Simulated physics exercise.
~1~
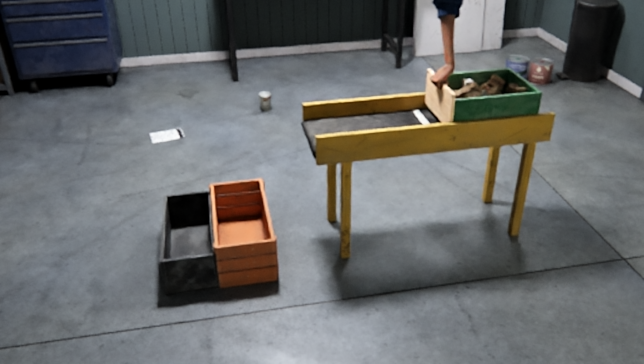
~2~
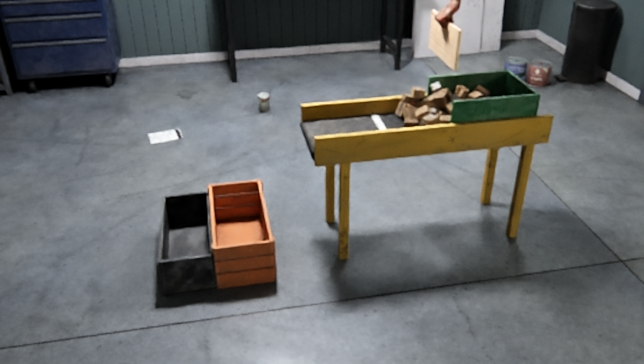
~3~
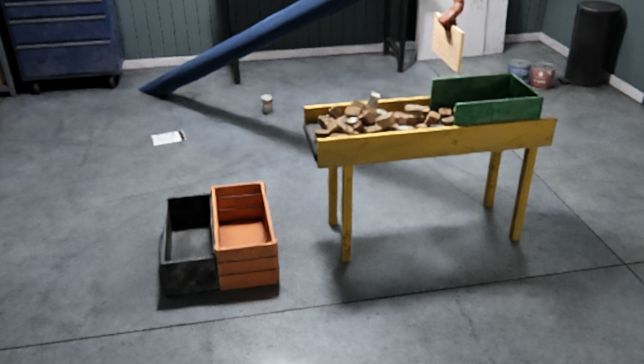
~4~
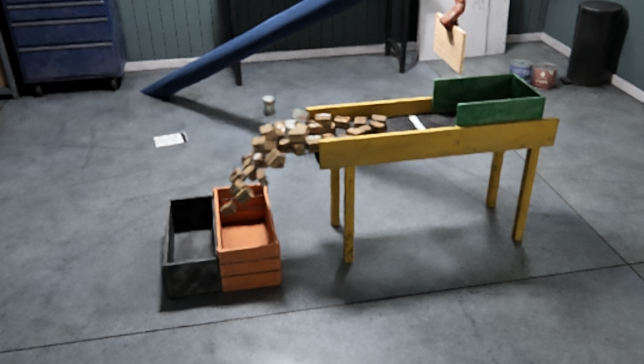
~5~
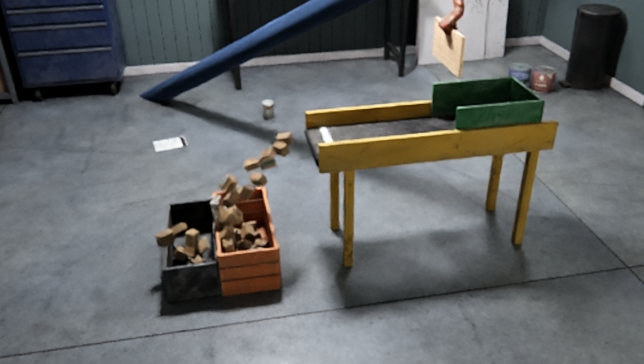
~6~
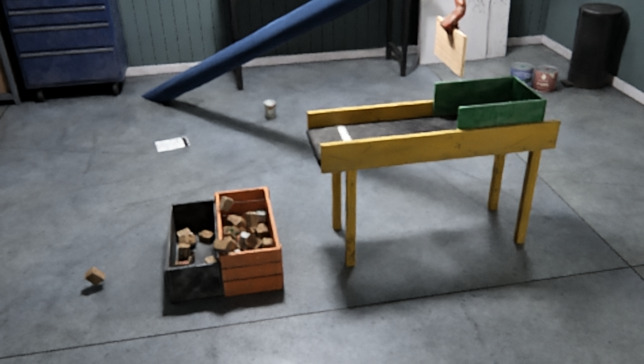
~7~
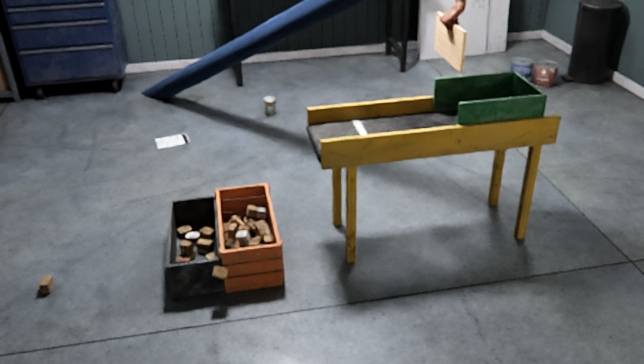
A pile of small wooden blocks rode left along a yellow-sided belt table after a hand lifted the gate of a green pen, then spilled off the end, mostly into an orange box, with some in the black box beyond and a couple on the floor.
